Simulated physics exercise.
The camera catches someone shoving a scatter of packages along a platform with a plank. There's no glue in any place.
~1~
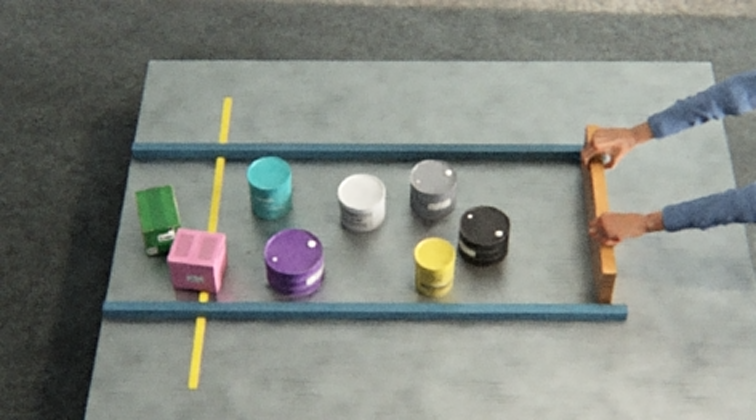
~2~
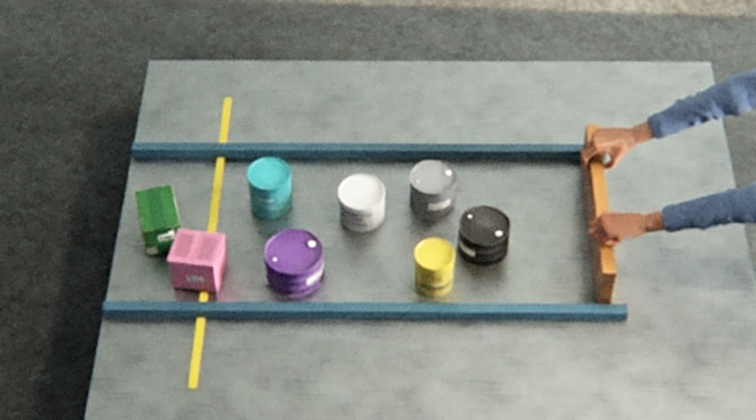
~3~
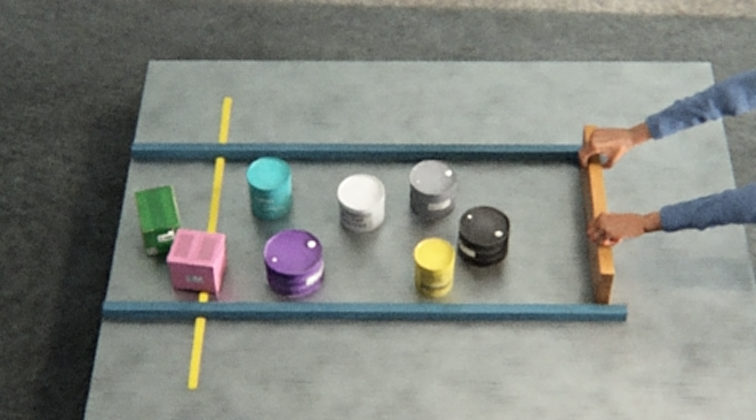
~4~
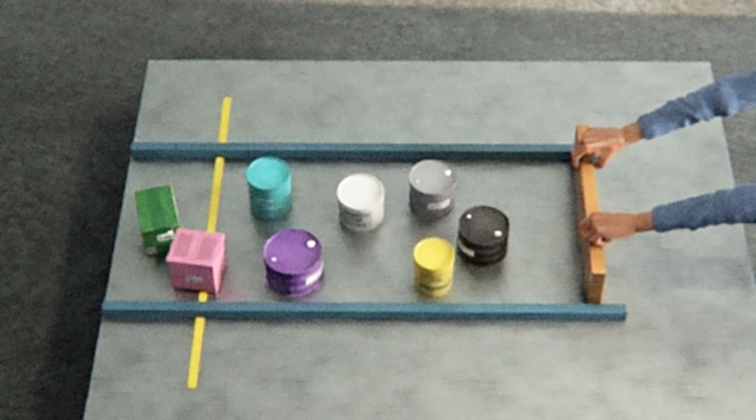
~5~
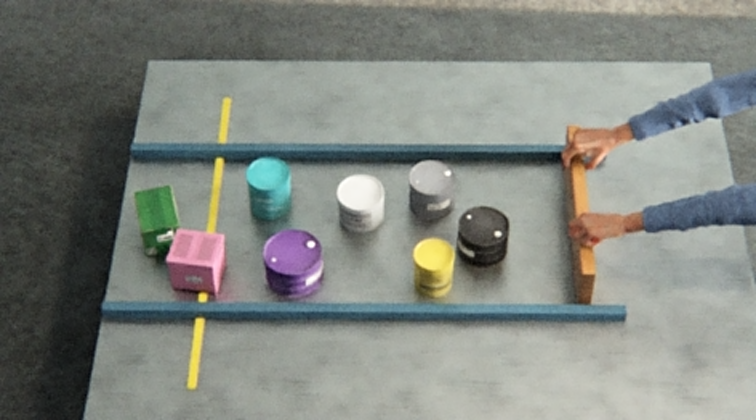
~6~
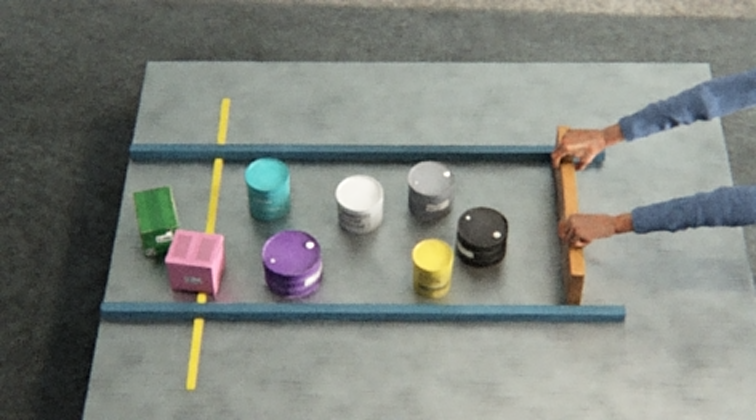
A grey platform with two blue rails is seen from above at a slight angle, dark floor showing at the left. Between the rails, a green parcel and pink tote sit by a yellow tape line, with turquoise, purple, white, grey, yellow and black containers to the right. Two blue-sleeved arms hold an orange plank at right, then slide it slightly leftward, while the objects show no clear movement.
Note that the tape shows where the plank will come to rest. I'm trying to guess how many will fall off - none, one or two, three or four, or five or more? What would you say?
I'd say one or two.
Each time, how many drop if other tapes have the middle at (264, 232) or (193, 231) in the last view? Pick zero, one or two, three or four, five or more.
No fall at all; one to two.
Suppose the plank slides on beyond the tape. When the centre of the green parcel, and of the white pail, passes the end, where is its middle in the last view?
The green parcel gives roughly (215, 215), the white pail roughly (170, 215).
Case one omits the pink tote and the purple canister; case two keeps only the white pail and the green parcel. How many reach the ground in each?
The number is 0 for the first case and 1 for the second.
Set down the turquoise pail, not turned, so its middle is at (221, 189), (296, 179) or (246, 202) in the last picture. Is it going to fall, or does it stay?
Taking the starts in order, it keeps its place, then keeps its place, then keeps its place.
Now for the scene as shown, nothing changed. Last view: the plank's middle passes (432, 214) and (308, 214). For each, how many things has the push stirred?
Counts: 3, 7.
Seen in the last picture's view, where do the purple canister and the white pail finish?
First (134, 275), then (156, 215).
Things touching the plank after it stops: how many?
3 end up touching it.
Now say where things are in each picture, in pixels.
Green parcel (160, 220); pink tote (198, 262); turquoise pail (270, 189); plank (598, 214); tape (212, 230), in the first frame.
Pink tote (198, 262); black canister (484, 236), in the second frame.
Turquoise pail (270, 190); purple canister (294, 263), in the third frame.
Green parcel (159, 220); plank (588, 214), in the fourth frame.
Pink tote (198, 262); grey canister (432, 190), in the fifth frame.
Green parcel (158, 221); pink tote (196, 263); turquoise pail (268, 190); plank (568, 215); tape (210, 231), in the sixth frame.
A little later, none off yet; green parcel at rest near (158, 221); pink tote at rest near (196, 263); turquoise pail at rest near (268, 190).
Next, none off yet; green parcel at rest near (158, 221); pink tote at rest near (196, 263); turquoise pail moving near (266, 190).
Later still, none off yet; green parcel at rest near (157, 220); pink tote shifted about its own width near (151, 262); turquoise pail shifted about its own width near (212, 177).
When it is over, the number that fall off is one or two; down, pink tote and green parcel.
